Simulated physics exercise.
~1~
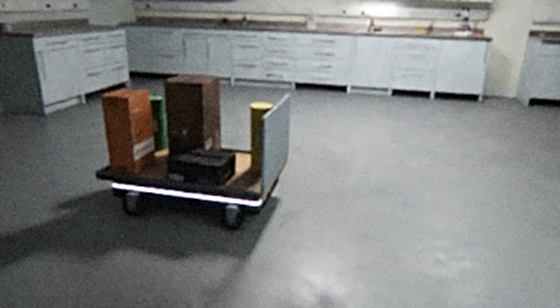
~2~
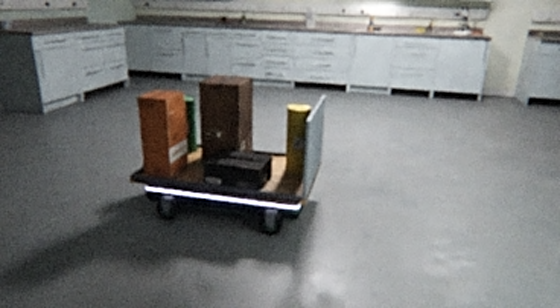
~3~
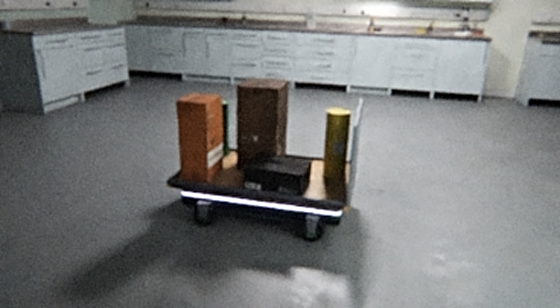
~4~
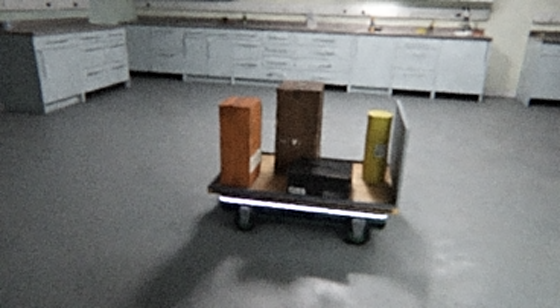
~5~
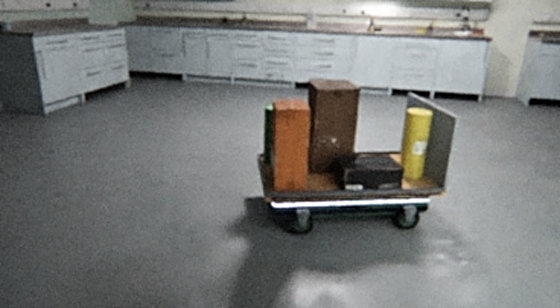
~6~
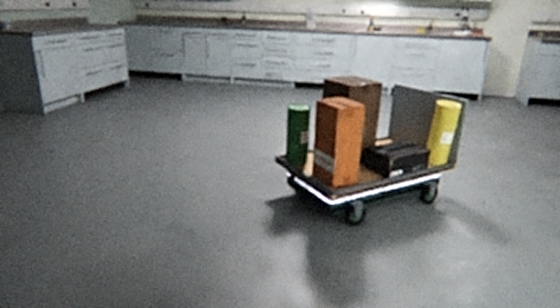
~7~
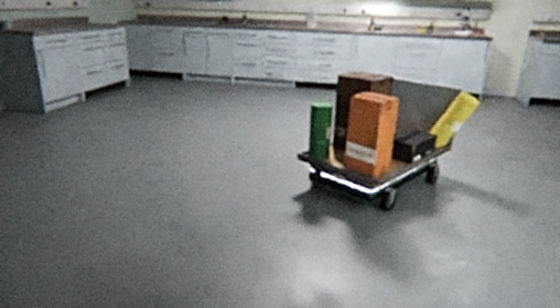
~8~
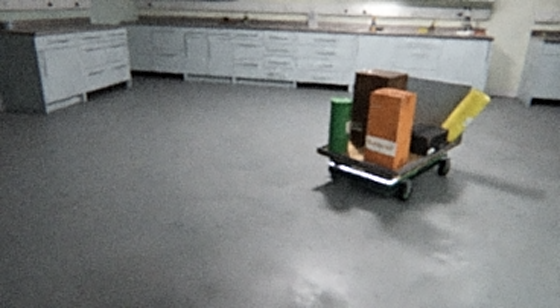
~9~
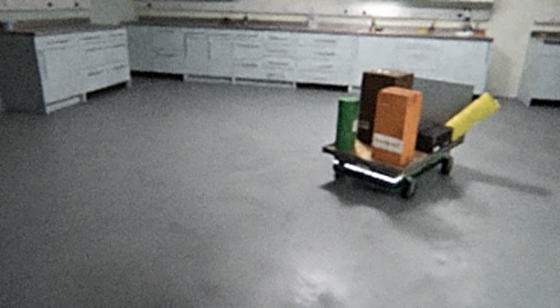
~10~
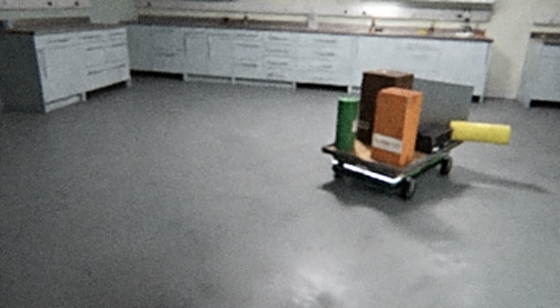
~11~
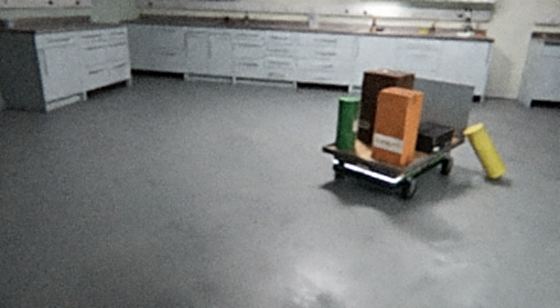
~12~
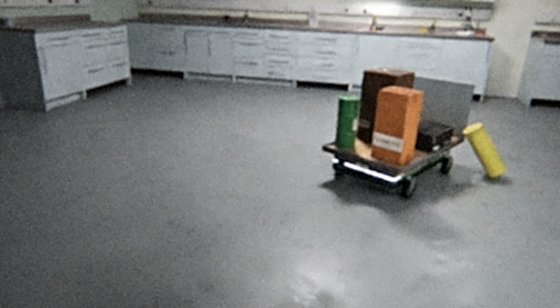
A yellow canister toppled over the edge of a flat cart as the cart rolled rightward and curved away across a gray floor, then ended up tilted against its side, while the orange, brown, black and green items stayed aboard the stopped cart.
